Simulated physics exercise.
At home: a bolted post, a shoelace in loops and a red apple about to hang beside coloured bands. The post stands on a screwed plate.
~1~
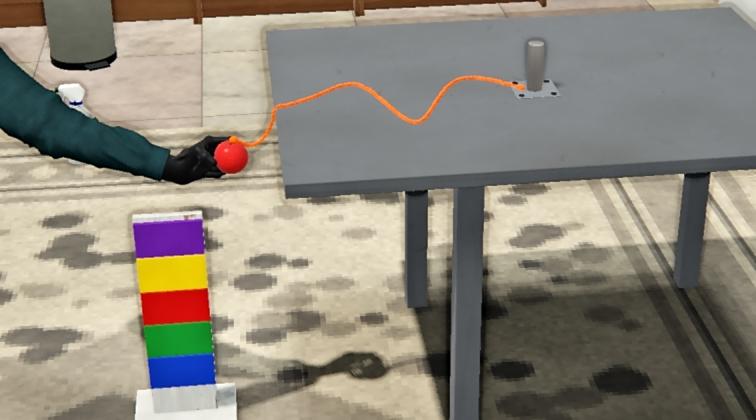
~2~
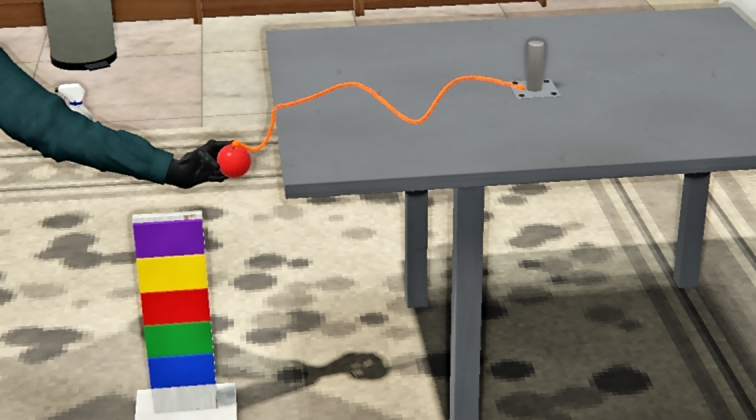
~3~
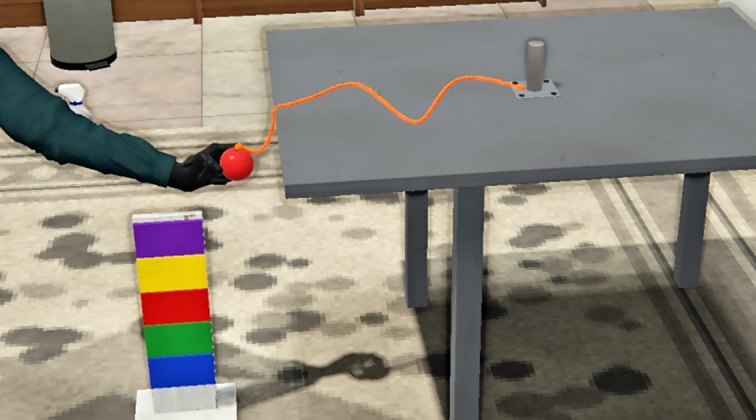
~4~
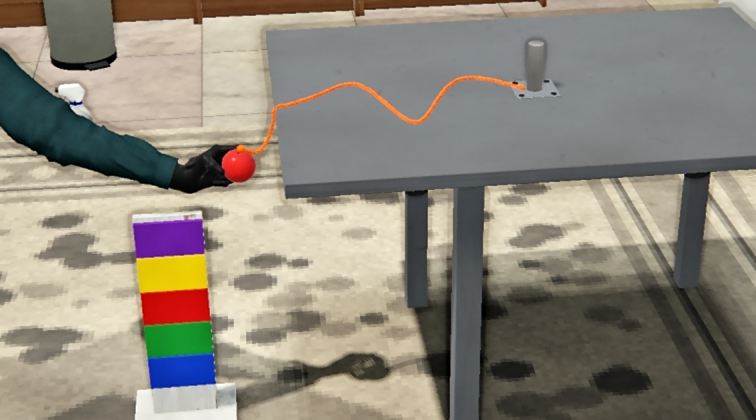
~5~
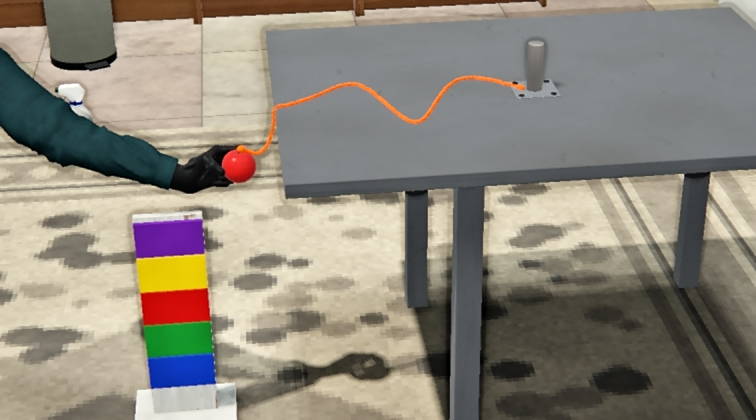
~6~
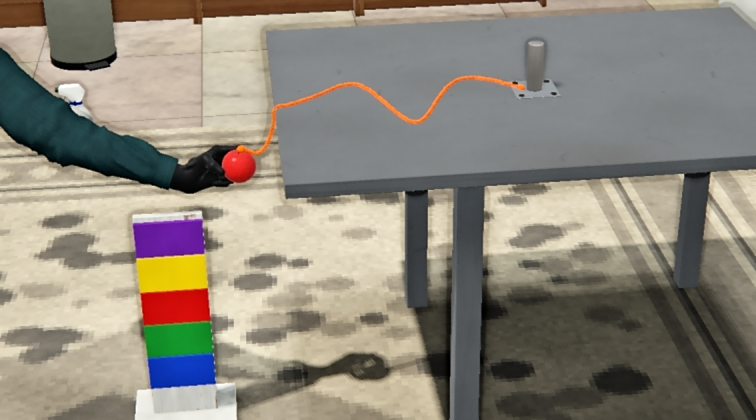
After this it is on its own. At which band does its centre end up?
The green one.
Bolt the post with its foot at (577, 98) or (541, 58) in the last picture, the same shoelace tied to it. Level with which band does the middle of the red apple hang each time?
Try by try: Red; red.
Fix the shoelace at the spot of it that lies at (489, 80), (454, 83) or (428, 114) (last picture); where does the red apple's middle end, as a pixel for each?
In that order: (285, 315), (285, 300) and (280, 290).
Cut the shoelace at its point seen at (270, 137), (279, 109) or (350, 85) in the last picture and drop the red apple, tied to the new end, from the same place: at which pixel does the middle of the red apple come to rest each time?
Try by try, around (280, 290), (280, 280) and (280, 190).
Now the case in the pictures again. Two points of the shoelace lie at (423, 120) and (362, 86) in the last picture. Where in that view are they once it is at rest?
About (342, 103), and the other about (278, 159).
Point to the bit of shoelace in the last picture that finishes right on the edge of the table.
It lies at about (385, 103).
Early on, apple near (274, 301); level with red.
Midway, apple near (293, 321); level with green.
Finally, apple near (288, 326); level with green. The shoelace holds its middle at green.
